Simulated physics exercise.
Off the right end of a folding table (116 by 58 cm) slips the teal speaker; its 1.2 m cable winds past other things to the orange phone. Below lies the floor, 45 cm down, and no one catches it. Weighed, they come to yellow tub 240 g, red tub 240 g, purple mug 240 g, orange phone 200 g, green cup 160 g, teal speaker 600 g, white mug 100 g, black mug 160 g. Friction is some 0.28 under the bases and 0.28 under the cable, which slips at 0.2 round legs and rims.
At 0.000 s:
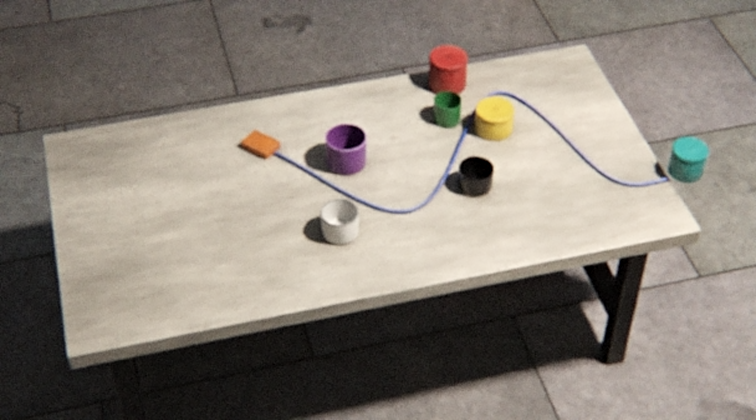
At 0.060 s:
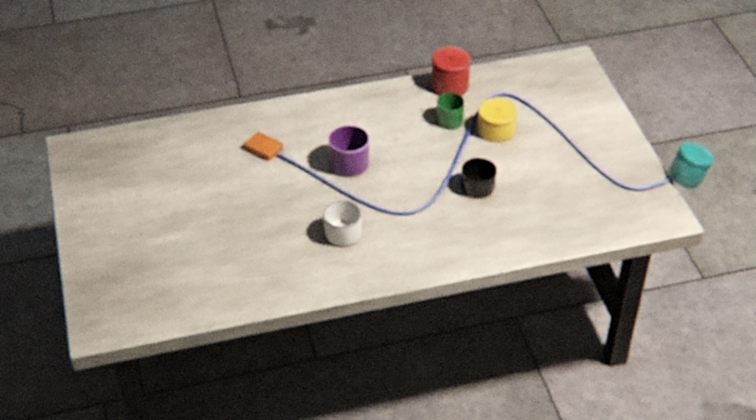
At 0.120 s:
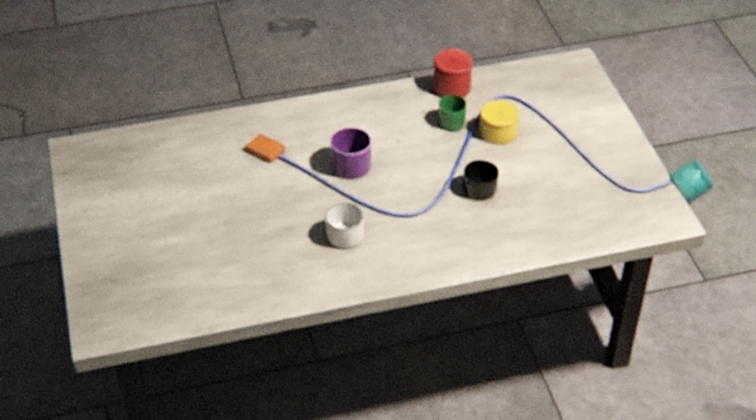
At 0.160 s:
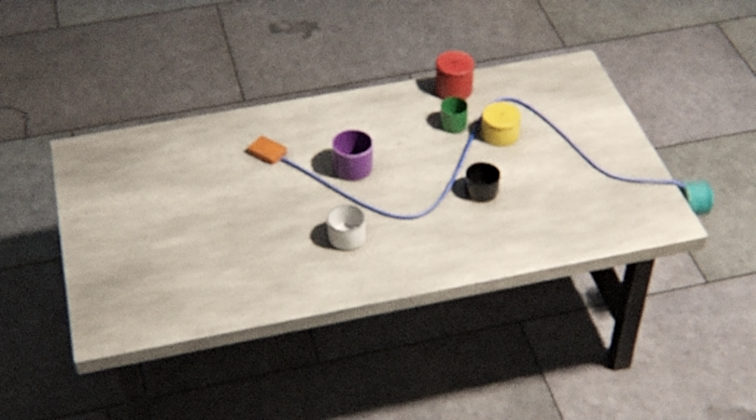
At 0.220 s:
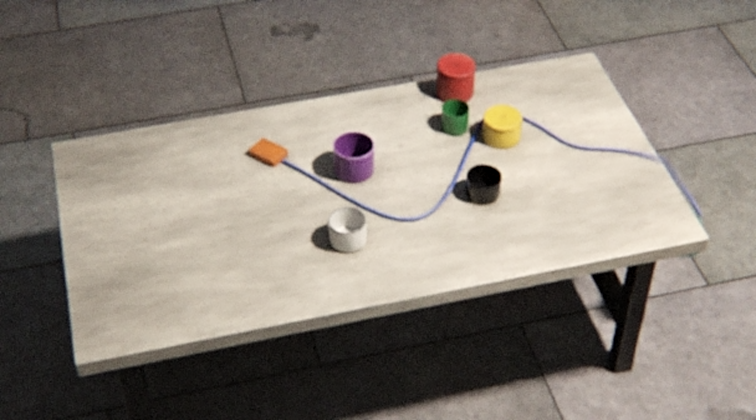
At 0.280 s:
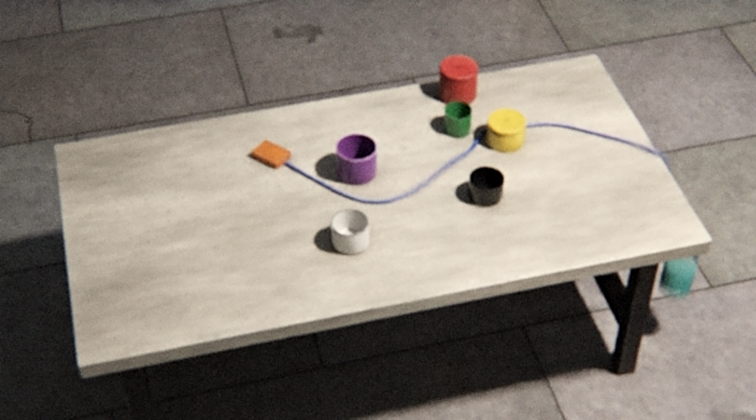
A folding table held mugs, tubs and a small orange object with a blue cable, whose teal cylinder tipped over the right edge and dropped below the tabletop, dragging the cable straighter behind it.
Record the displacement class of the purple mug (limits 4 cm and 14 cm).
Its displacement will be medium.
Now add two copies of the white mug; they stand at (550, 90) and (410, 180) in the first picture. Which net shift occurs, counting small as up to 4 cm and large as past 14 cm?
Slight, then big.
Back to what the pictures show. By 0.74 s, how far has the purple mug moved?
The purple mug is 6 cm out of place.
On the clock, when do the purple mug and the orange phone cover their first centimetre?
For the purple mug it's 0.36 s, while the orange phone gets there at 0.36 s.
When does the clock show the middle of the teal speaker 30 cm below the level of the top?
Around 0.30 seconds on the clock.
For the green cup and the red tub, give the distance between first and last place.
The green cup ends up 0 cm from where it began, and the red tub 0 cm.
After 0.5 s, the cable's tail end at (317, 169); purple mug 6 cm off its start, orange phone 6 cm off its start, yellow tub 4 cm off its start.
After 0.7 s, the cable's tail end at (318, 169); purple mug 6 cm off its start, orange phone 7 cm off its start, yellow tub 4 cm off its start.
After 1.0 s, the cable's tail end at (318, 169); purple mug 6 cm off its start at (358, 125), orange phone 7 cm off its start at (301, 161), yellow tub 4 cm off its start at (514, 131).
After 1.2 s, the cable's tail end at (318, 169); purple mug 6 cm off its start, orange phone 7 cm off its start, yellow tub 4 cm off its start.
After 2.4 s, the cable's tail end at (318, 169); purple mug 6 cm off its start at (359, 125), orange phone 7 cm off its start at (301, 161), yellow tub 4 cm off its start at (515, 131), teal speaker over the edge.
